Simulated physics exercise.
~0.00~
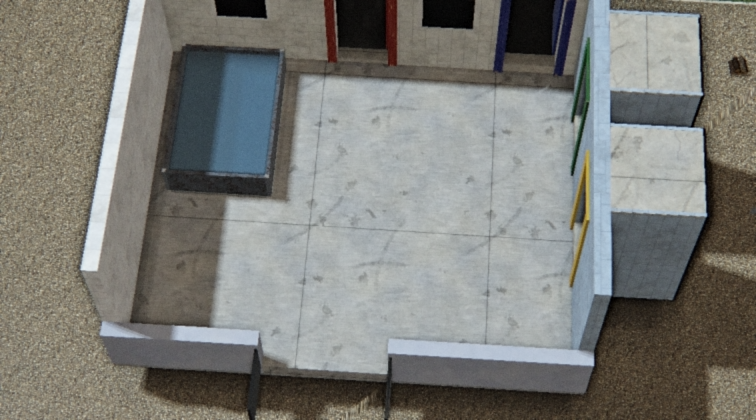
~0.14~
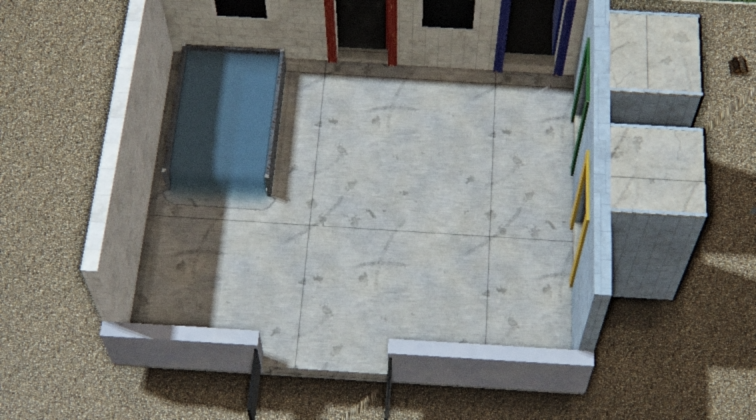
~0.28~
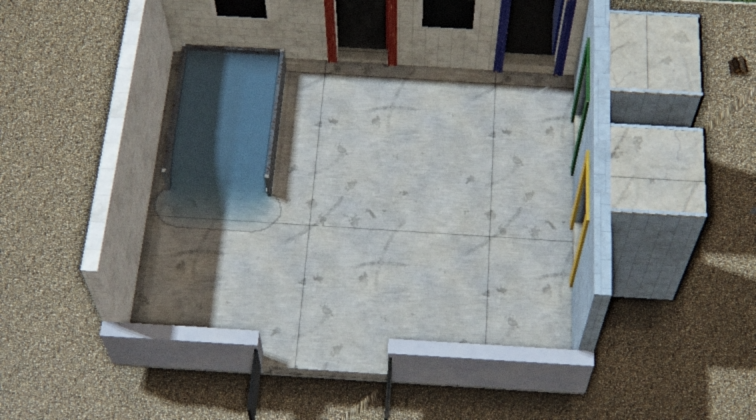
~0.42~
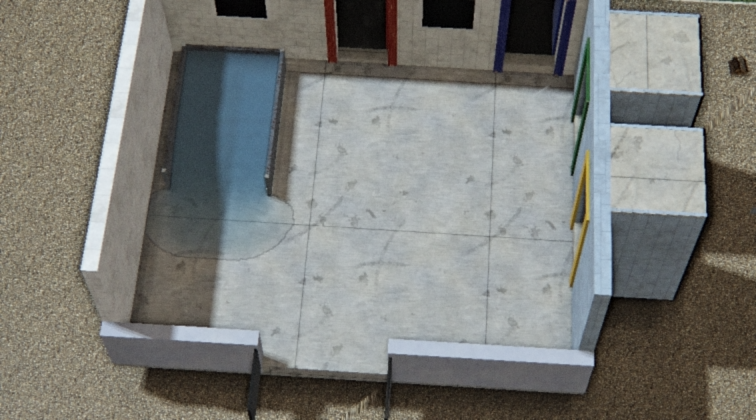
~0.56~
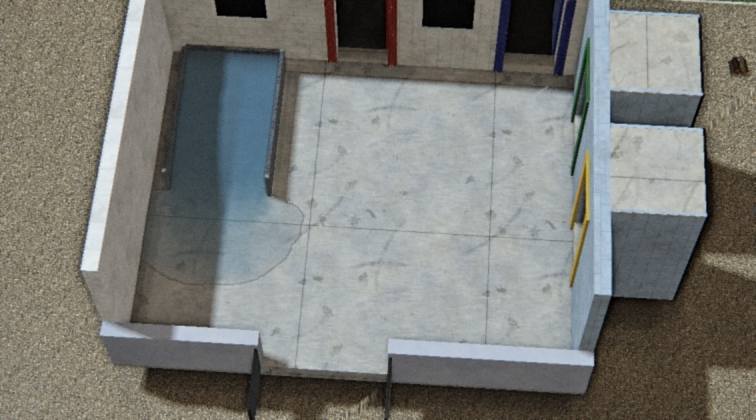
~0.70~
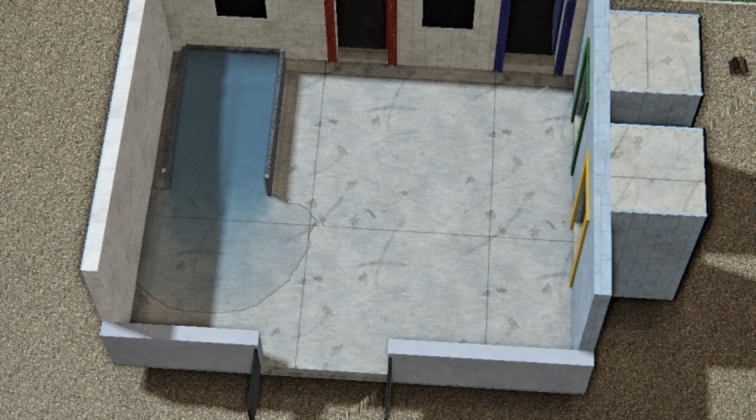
In a walled yard, a tank of still blue water opens at its near end, the water spreading across the pale floor.
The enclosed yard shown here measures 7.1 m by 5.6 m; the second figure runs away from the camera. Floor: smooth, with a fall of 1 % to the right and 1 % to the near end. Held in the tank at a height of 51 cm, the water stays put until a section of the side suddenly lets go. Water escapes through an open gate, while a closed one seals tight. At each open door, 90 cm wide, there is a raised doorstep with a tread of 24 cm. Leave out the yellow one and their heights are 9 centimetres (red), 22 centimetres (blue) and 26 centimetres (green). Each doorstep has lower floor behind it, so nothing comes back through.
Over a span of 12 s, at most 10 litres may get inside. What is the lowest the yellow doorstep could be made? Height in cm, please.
Around 8 cm high.
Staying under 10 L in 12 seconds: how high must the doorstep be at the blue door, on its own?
For blue, a step near 6.0 cm.
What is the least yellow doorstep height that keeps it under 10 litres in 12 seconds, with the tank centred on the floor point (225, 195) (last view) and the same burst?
Then it needs to be around 7.0 cm high.
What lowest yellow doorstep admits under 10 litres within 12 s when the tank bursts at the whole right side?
About 15 cm.
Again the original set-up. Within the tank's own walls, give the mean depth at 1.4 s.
The average depth is some 32 cm.
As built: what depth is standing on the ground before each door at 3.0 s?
Depths in cm: Red 0, blue 0, yellow 0, green 0.
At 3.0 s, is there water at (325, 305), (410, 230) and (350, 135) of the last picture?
One by one: Drenched, clear, clear.
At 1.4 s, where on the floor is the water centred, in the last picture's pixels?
Approximately (220, 178).
After 1.4 s water covers 25 % of the floor, deepest (32 cm) near (128, 343); it has not reached the yellow door.
After 3.0 s water covers 30 % of the floor, deepest (31 cm) near (140, 333); it has not reached the yellow door.
After 12.0 s water covers 85 % of the floor, deepest (10 cm) near (556, 371); 7 cm at the yellow door, 0 litres in over its 27 cm doorstep.
At the yellow door as built, the water arrived by 5.3 s and peaked near 11 cm at 6.4 s.
With a doorstep of 6.5 cm, 26 litres would have come in within the 12 s; with 9 cm, 4 litres. So under 10 litres takes about 8 cm.
